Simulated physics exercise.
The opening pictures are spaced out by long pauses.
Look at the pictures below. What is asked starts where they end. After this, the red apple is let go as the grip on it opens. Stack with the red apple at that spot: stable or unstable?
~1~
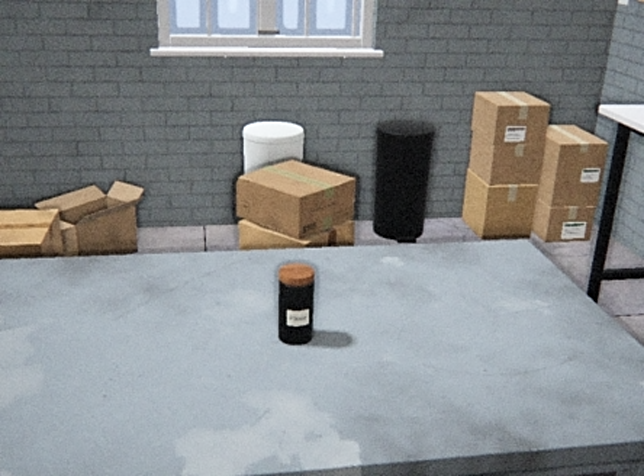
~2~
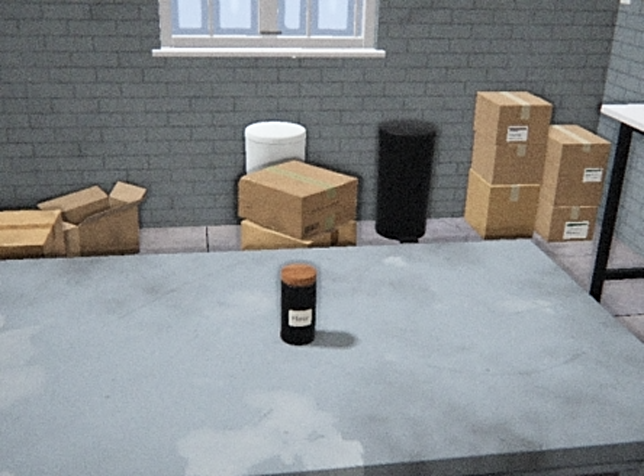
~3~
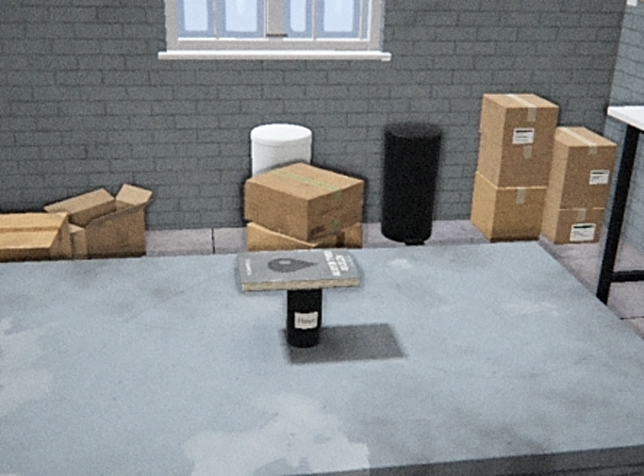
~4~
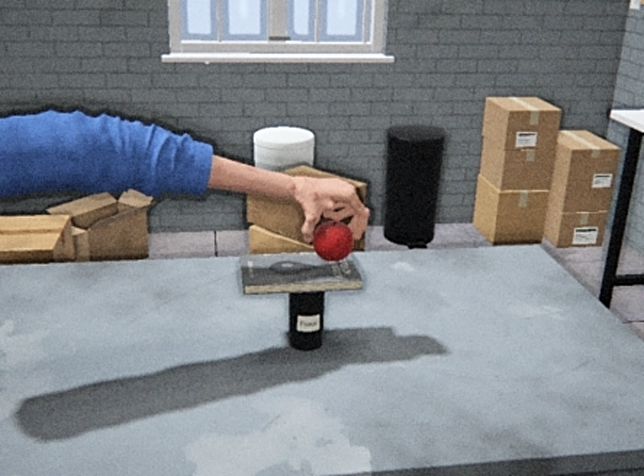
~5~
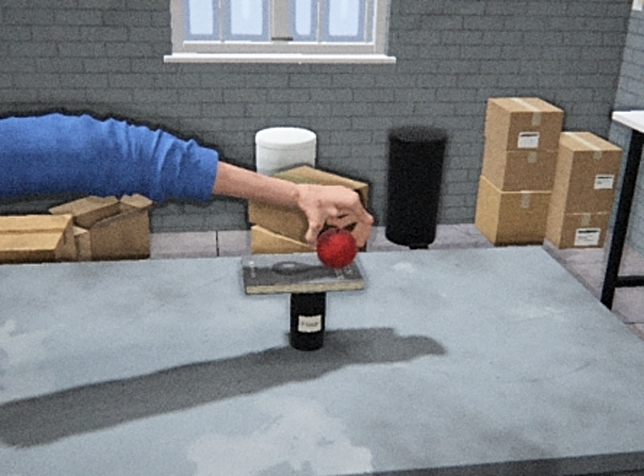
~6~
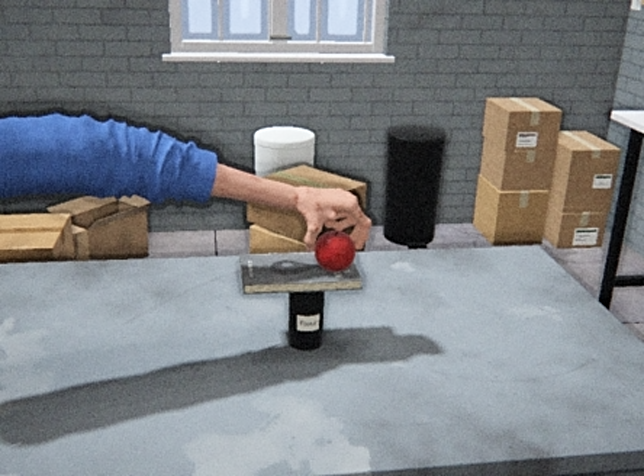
Ends intact.
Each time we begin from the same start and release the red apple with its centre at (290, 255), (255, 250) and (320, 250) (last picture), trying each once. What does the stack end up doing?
The stack remains standing the first time, tumbles down the second time, and remains standing the third time.
Then, 0.40 s after the last picture, nothing has stirred.
Then, 1.10 s after the last picture, red apple resting near (335, 252).
At rest, all 3 in place. Seen from the same camera at the end, red apple near (335, 252). The stack keeps its balance.
